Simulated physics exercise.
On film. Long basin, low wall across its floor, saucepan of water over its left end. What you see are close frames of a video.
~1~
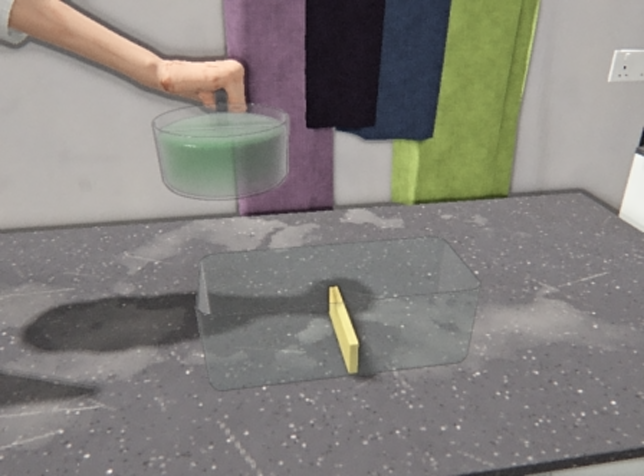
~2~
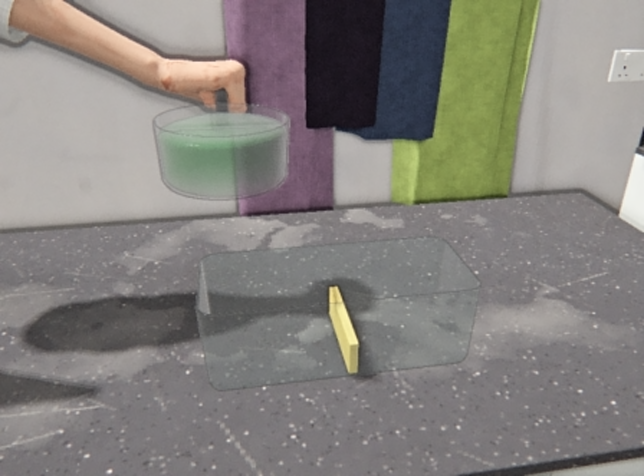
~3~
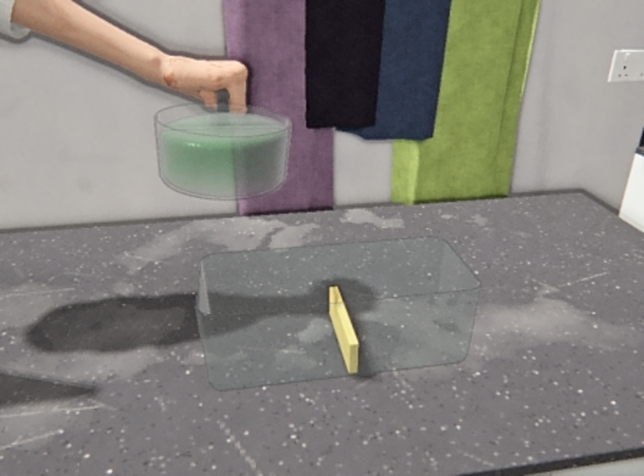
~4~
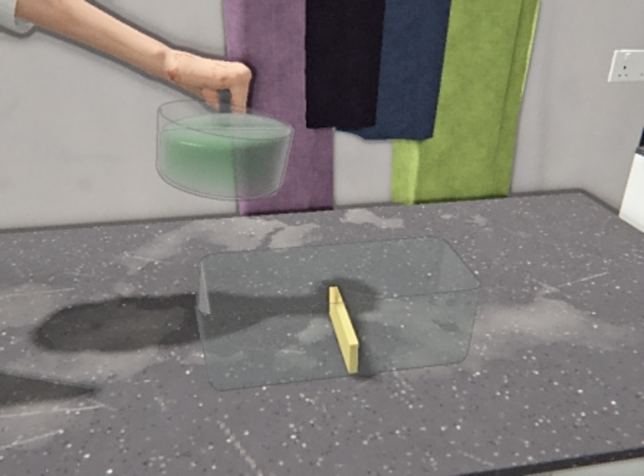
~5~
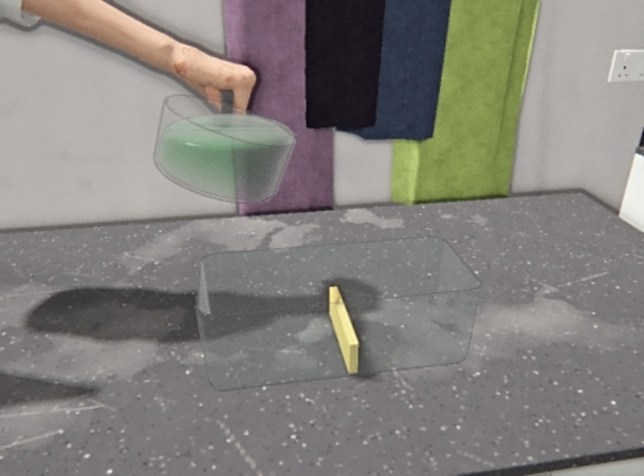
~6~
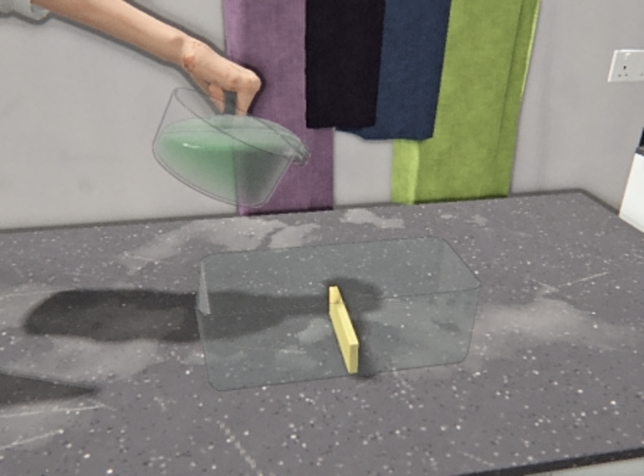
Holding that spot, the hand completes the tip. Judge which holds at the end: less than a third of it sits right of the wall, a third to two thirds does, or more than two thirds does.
Middle range.
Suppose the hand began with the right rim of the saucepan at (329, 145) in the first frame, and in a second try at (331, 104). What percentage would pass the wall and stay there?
You'd get around 75 per cent and then around 85 per cent.
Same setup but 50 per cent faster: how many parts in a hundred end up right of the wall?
Share on the right: Some 40 percent.
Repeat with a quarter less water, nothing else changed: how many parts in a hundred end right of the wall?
35 in a hundred.
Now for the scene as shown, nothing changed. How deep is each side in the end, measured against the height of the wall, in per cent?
Left part: 30 per cent; right part: 50.
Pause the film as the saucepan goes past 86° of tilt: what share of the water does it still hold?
Roughly 30 %.
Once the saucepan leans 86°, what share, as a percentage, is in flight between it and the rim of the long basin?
That works out near 45 percent.
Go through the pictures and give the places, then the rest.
It leans 0°; its right rim is at (287, 117); the water meets the walls at (157, 130) and (285, 124); the long basin's rim runs from (199, 284) to (462, 261); the wall's top is at (343, 314), in the first frame.
It leans 1°; its right rim is at (288, 119); the water meets the walls at (158, 130) and (285, 125), in the second frame.
It leans 5°; its right rim is at (290, 123); the water meets the walls at (158, 129) and (287, 126), in the third frame.
It leans 11°; its right rim is at (292, 130); the water meets the walls at (160, 128) and (289, 127), in the fourth frame.
It leans 20°; its right rim is at (293, 140); the water meets the walls at (161, 131) and (293, 133); 1 per cent is over the edge, in the fifth frame.
It leans 30°; its right rim is at (293, 152); the water meets the walls at (158, 132) and (294, 144); 6 per cent is over the edge, in the sixth frame.
A moment on, the saucepan is tipped on its side and 28 per cent is still to pour, 4 is left of the wall and 23 right of it.
Next, the saucepan is tipped right over and 6 per cent is still to pour, 32 is left of the wall and 54 right of it.
Then the saucepan is tipped right over and 1 per cent is still to pour, 43 is left of the wall and 54 right of it.
Later the saucepan is tipped right over and 0 per cent is still to pour, 45 is left of the wall and 54 right of it.
At rest 45 per cent lies left of the wall, 54 right of it and 1 outside.
